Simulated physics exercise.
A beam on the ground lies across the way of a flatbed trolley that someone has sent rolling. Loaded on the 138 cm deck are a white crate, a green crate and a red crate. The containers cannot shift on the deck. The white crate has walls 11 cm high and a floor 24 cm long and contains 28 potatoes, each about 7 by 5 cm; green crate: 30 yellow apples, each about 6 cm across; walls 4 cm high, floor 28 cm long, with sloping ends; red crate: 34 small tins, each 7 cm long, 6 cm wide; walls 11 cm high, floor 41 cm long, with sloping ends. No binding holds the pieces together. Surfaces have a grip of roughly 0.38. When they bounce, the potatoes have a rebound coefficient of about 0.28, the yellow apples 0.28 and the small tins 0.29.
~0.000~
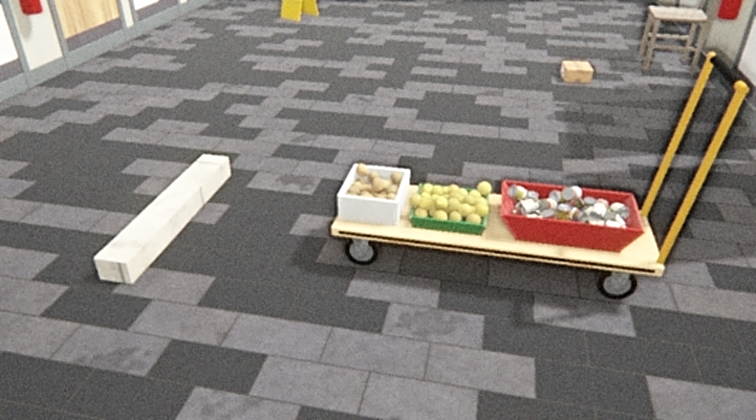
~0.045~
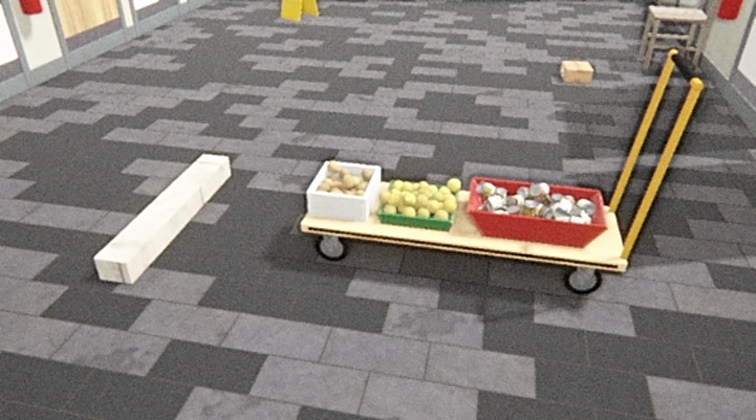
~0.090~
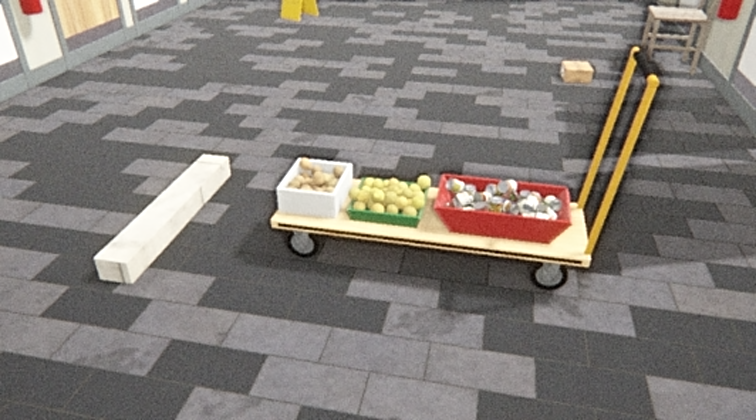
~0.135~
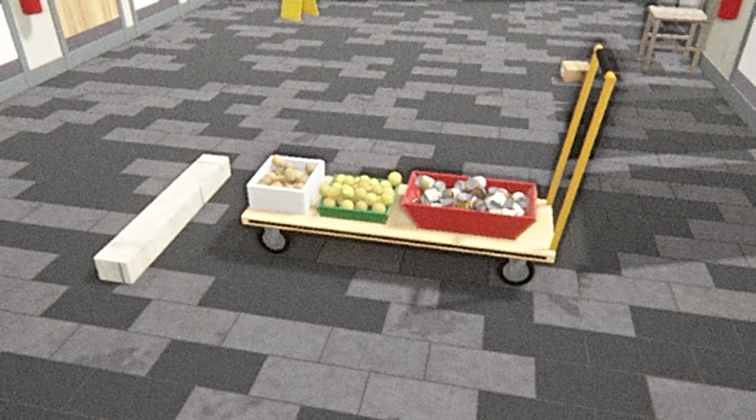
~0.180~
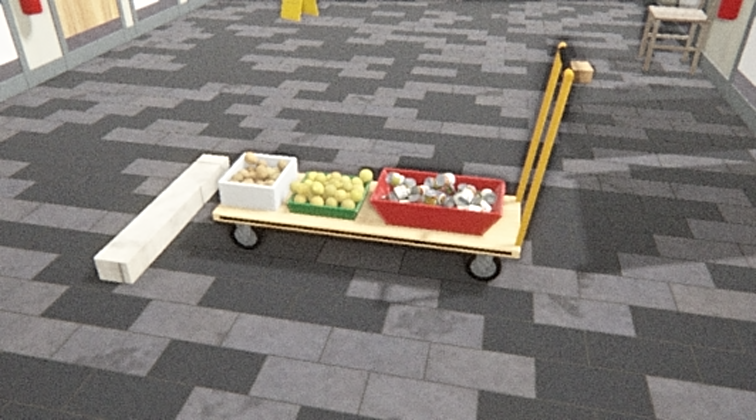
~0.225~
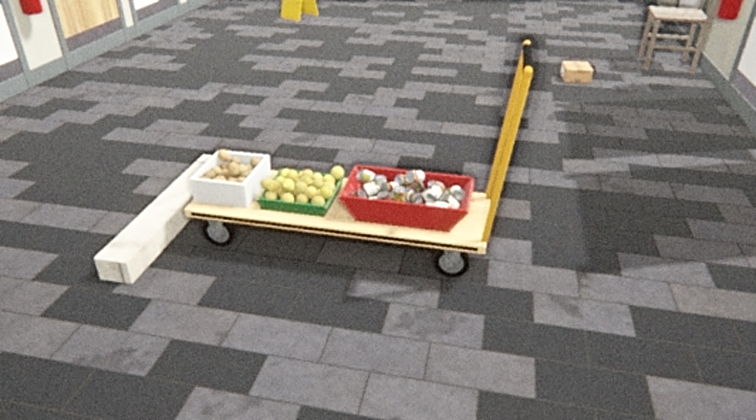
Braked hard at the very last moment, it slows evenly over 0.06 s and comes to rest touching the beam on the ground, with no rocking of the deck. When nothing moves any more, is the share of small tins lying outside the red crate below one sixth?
No, above one sixth are outside.
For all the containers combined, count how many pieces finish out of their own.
Around 25.
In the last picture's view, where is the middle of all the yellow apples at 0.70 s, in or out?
Roughly (244, 180).
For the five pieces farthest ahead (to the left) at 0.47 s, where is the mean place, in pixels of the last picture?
I'd say near (171, 166).
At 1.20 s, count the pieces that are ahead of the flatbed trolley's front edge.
I'd estimate close to 4 pieces.
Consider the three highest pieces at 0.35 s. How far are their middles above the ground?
Height, averaged: Around 40 cm.
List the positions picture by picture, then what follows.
In the first frame (we follow the rim corner now nearest the camera), red crate at (643, 230); green crate at (484, 225); 88 cm still to roll; nothing out yet.
Red crate at (606, 226); green crate at (451, 221); 74 cm still to roll, in the second frame.
Red crate at (570, 222); green crate at (418, 217); 60 cm still to roll, in the third frame.
Red crate at (535, 218); green crate at (387, 214); 46 cm still to roll, in the fourth frame.
Red crate at (501, 214); green crate at (355, 210); 31 cm still to roll, in the fifth frame.
Red crate at (467, 210); green crate at (325, 206); 17 cm still to roll; nothing out yet, in the sixth frame.
After 0.25 s, it begins to slow.
After 0.35 s, 0 of 28 out of the white crate, 3 of 30 out of the green crate and 0 of 34 out of the red crate.
After 0.47 s, 1 of 28 out of the white crate, 12 of 30 out of the green crate and 6 of 34 out of the red crate.
After 0.70 s, 2 of 28 out of the white crate, 13 of 30 out of the green crate and 12 of 34 out of the red crate.
When it is over (at 1.20 s), 2 of 28 out of the white crate, 13 of 30 out of the green crate and 12 of 34 out of the red crate. Asked share, 12 of 34, 35 per cent.
